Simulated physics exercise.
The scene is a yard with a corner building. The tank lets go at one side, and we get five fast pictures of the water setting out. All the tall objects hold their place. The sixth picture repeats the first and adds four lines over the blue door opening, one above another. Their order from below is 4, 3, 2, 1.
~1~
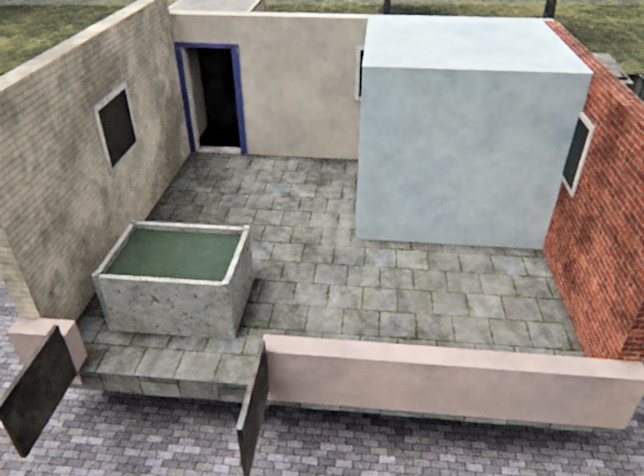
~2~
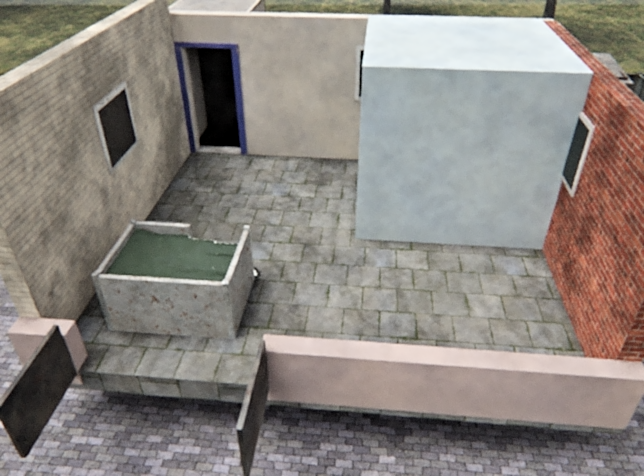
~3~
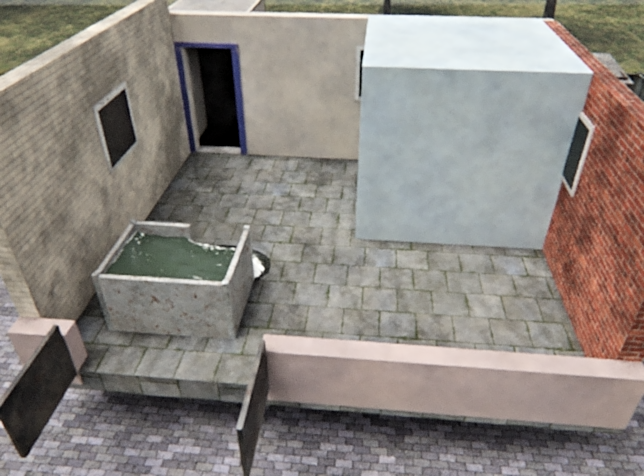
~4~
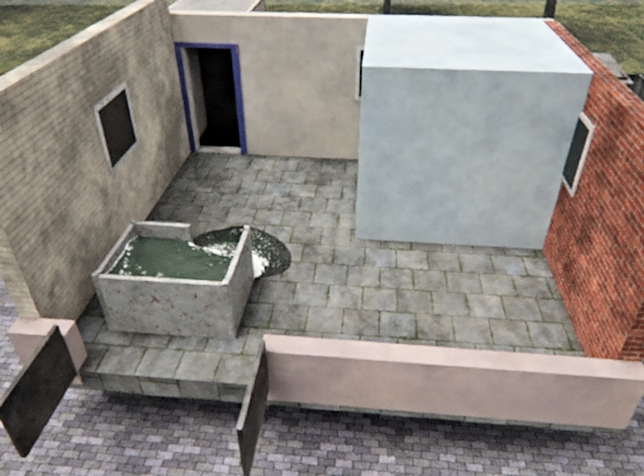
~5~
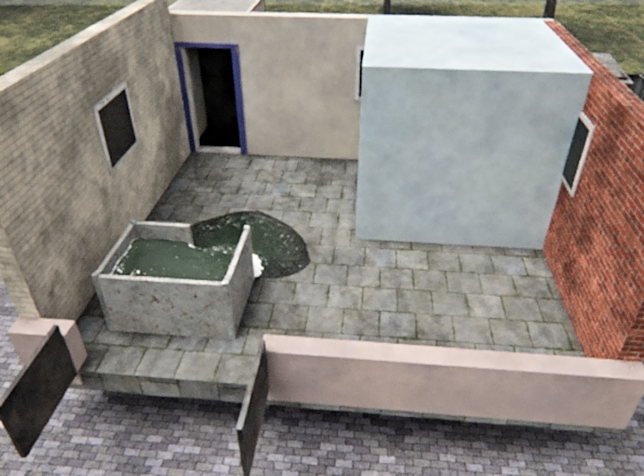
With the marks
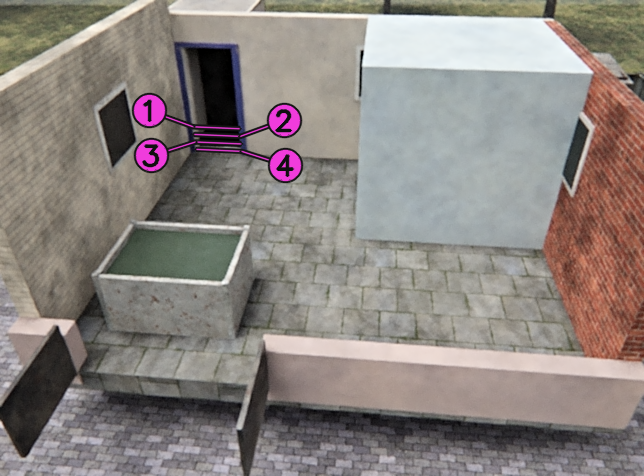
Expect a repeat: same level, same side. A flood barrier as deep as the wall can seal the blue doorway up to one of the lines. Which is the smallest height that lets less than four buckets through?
The limit is 3.
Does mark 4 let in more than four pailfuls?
Yes.
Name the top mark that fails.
Mark 4.
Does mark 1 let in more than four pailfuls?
No, not at all.
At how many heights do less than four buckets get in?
Three of them.
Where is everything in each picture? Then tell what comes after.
Water in the tank at rest, its middle at (177, 256); foot of the blue doorway at (219, 153); open gate at (167, 324).
Water covers 1 % of the ground, its front hidden from here.
Water covers 3 % of the ground, its front hidden from here.
Water covers 6 % of the ground and shows as far out as (281, 250).
Water covers 11 % of the ground and shows as far out as (254, 213).
On the marked copy, 1 at (216, 127); 2 at (217, 135); 3 at (218, 142); 4 at (219, 150); from the bottom up 4, 3, 2, 1.
Choosing 1, nothing gets over.
Choosing 2, nothing gets over.
Choosing 3, a splash gets over, under a bucket.
Choosing 4, about 13 bucketfuls get in.
